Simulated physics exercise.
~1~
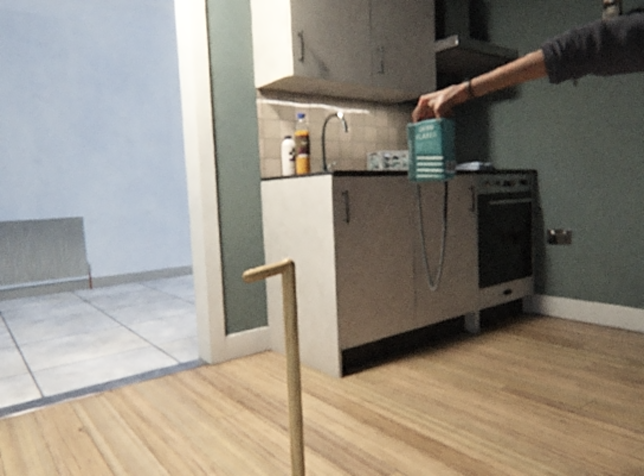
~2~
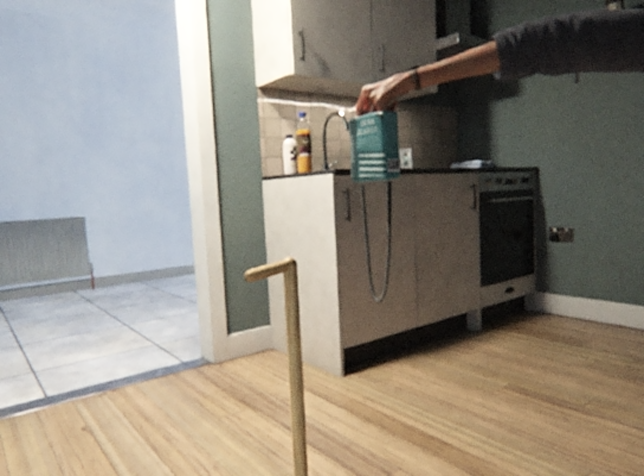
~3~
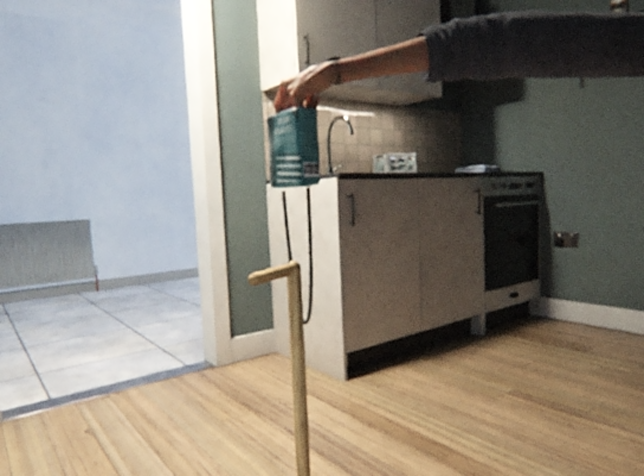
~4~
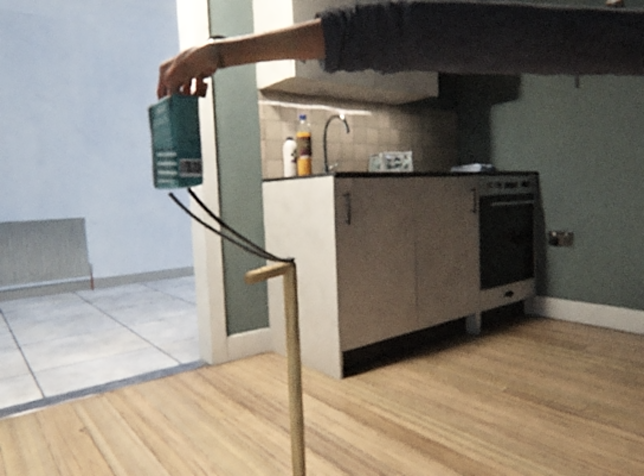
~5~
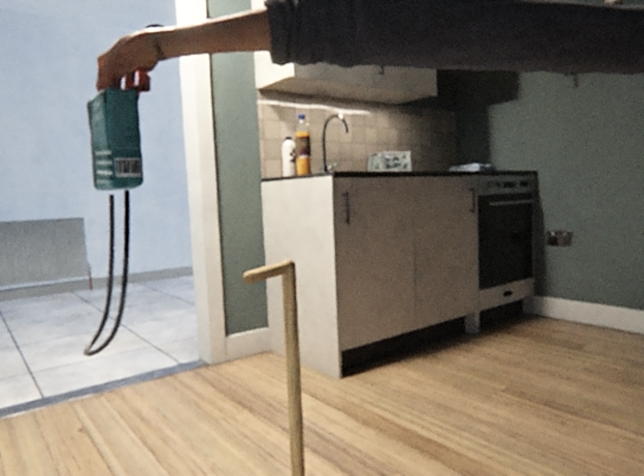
A hand carrying a turquoise pouch leftward past a short post, its dangling loop brushing the top bar and coming away clean.
